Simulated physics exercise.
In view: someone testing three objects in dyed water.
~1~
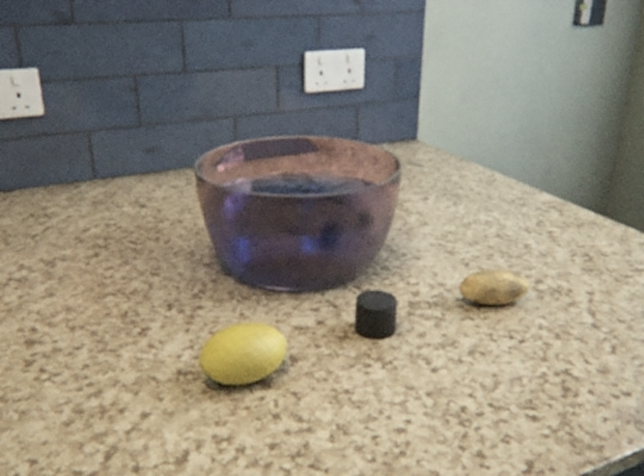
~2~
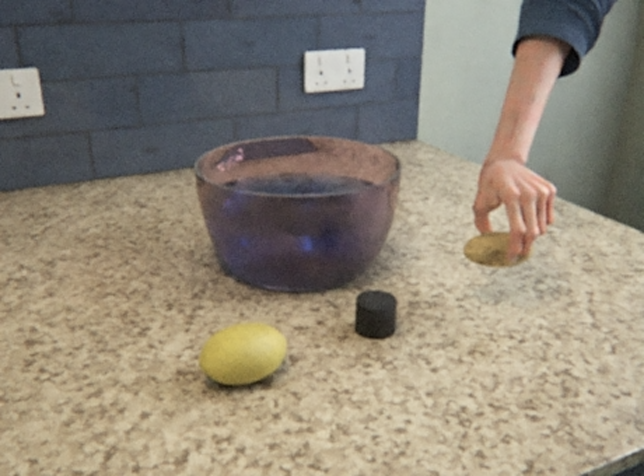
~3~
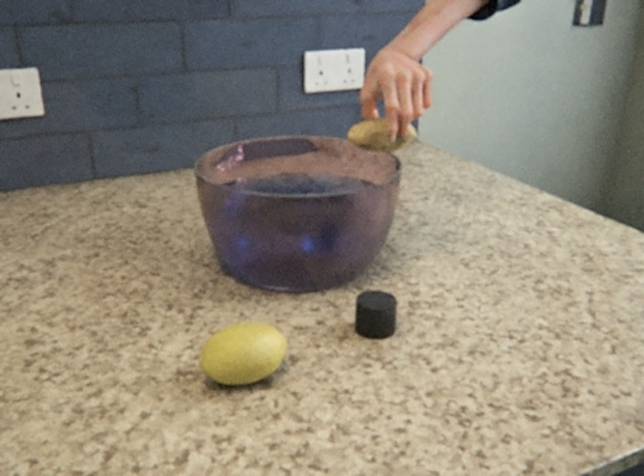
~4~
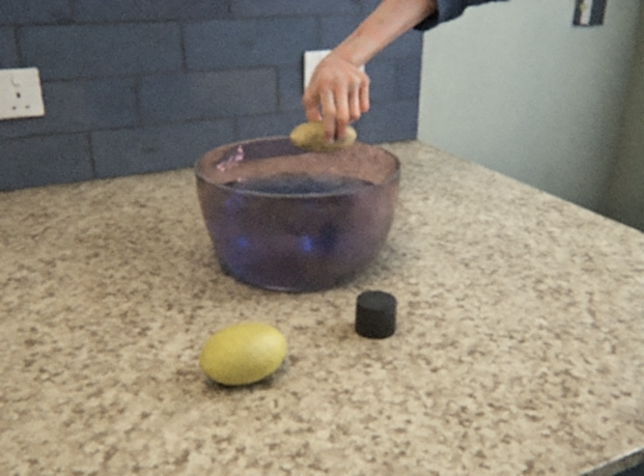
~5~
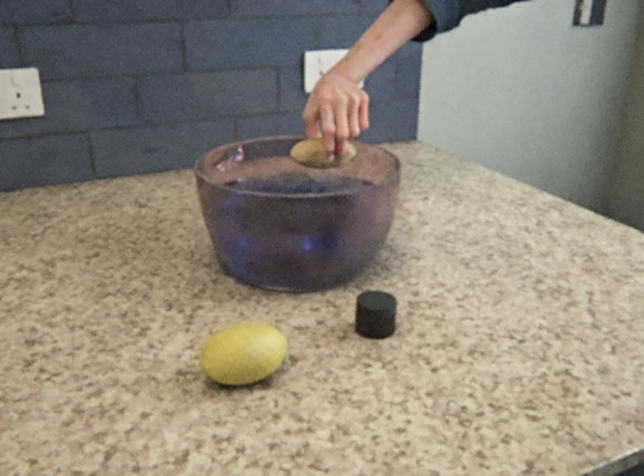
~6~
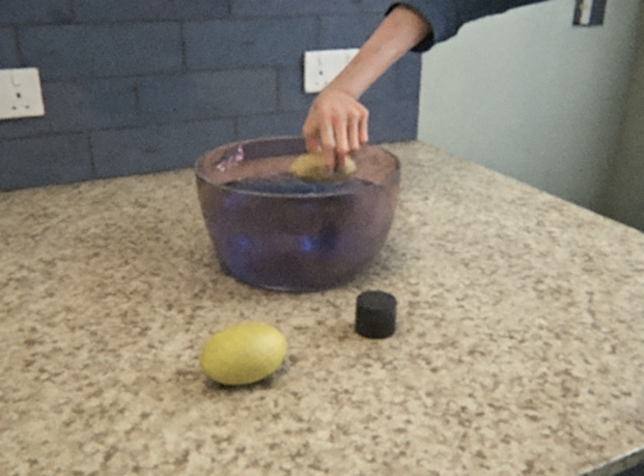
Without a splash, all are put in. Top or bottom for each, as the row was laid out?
The left one stays at the surface, the middle one goes to the bottom, the right one goes to the bottom.
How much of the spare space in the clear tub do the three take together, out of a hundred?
About 12 per cent.
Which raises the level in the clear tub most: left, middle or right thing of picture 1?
I say the left one.
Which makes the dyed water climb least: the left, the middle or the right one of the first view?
That is the middle one.
Soon after, the potato goes to the bottom.
Later, the iron weight goes to the bottom.
In the end, the lemon floats; afloat, lemon.
